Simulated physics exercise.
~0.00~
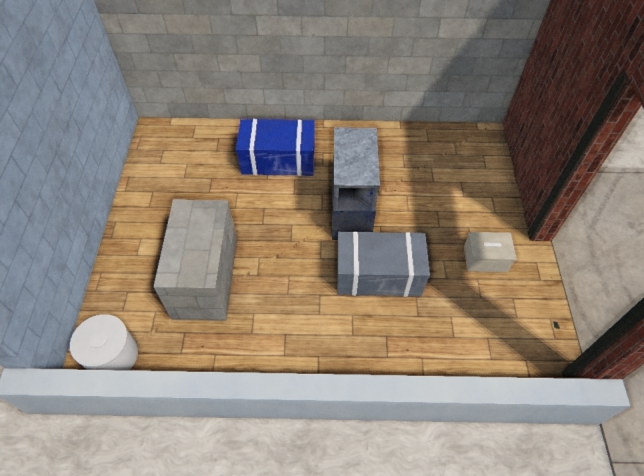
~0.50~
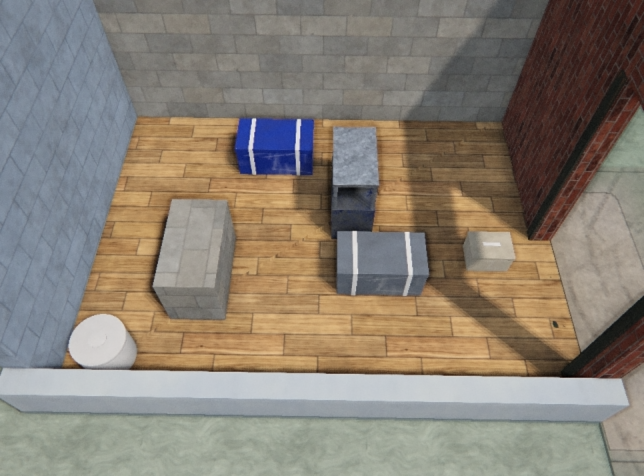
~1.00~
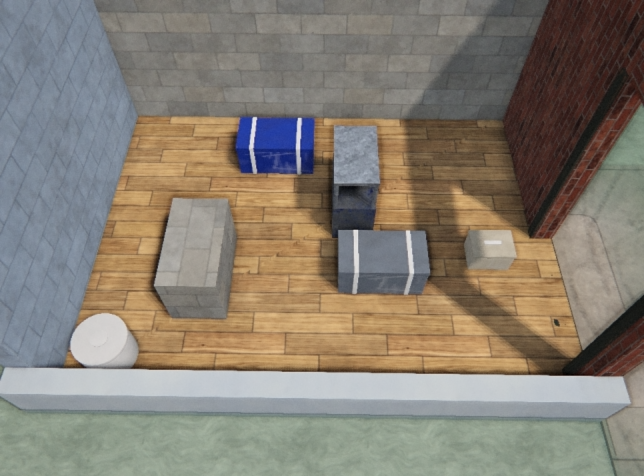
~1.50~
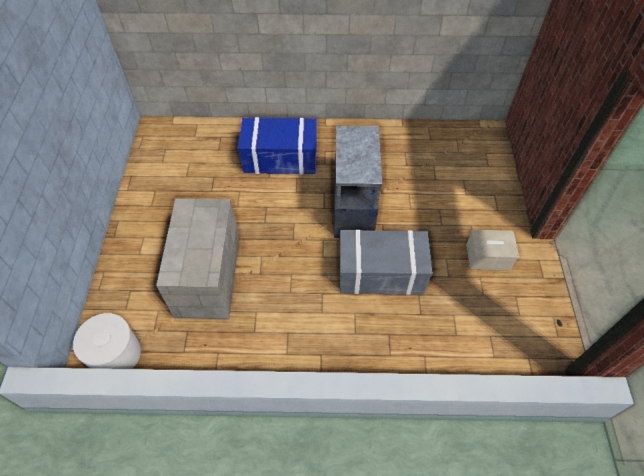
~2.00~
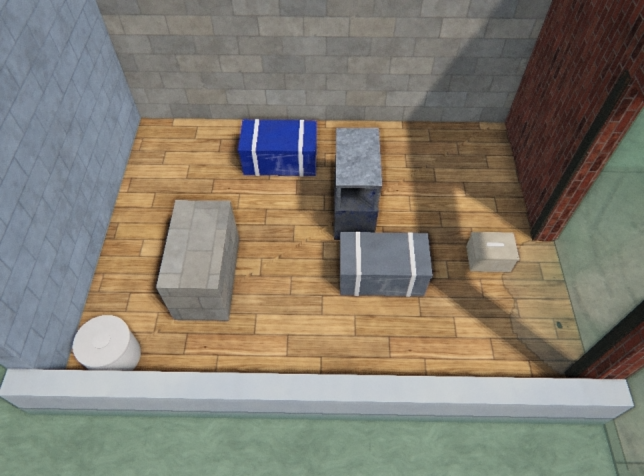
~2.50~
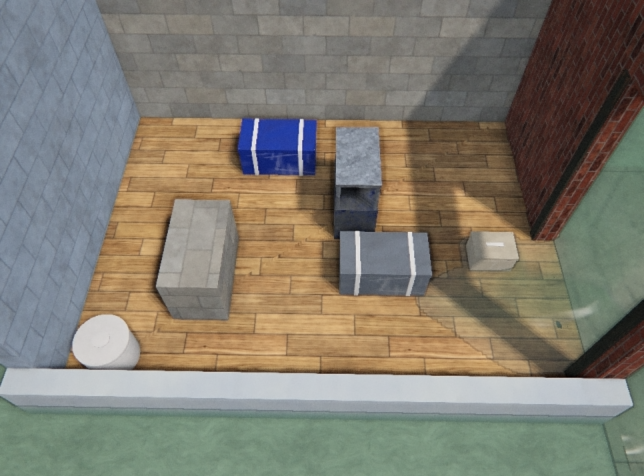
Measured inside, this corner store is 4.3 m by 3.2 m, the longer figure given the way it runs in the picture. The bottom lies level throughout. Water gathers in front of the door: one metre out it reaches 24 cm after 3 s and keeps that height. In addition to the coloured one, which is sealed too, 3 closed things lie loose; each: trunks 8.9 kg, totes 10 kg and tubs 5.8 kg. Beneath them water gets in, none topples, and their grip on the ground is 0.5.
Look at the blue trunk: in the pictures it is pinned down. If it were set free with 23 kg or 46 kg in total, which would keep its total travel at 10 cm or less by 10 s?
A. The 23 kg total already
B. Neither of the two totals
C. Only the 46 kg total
(B) Neither of the two totals.
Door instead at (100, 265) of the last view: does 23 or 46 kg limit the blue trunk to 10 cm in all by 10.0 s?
With that change, neither one suffices.
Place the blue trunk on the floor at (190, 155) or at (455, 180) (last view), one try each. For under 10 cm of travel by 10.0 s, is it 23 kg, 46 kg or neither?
Result, try 1: Both fail; try 2: Heavy passes, light fails.
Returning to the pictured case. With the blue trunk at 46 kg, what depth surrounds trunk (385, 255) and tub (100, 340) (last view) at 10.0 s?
Some 16 cm at the first, some 17 cm at the second.
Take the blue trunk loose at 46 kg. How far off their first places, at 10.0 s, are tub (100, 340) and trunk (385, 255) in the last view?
In turn: 250 cm, 100 cm.
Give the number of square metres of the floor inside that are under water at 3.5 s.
Roughly 4.5 m2.
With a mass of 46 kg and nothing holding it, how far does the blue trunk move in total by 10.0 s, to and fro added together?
Roughly 80 centimetres altogether.
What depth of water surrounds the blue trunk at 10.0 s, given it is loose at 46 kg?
15 cm, roughly.
After 3.5 s the blue trunk would be 0 cm from its start with 23 kg and 0 cm from its start with 46 kg; 0 cm of water round it then.
After 4.5 s the blue trunk would be 0 cm from its start with 23 kg and 0 cm from its start with 46 kg; 0 cm of water round it then.
After 7.0 s the blue trunk would be 21 cm from its start with 23 kg and 0 cm from its start with 46 kg; 6 cm of water round it then.
After 10.0 s the blue trunk would be 89 cm from its start with 23 kg and 70 cm from its start with 46 kg; 15 cm of water round it then.
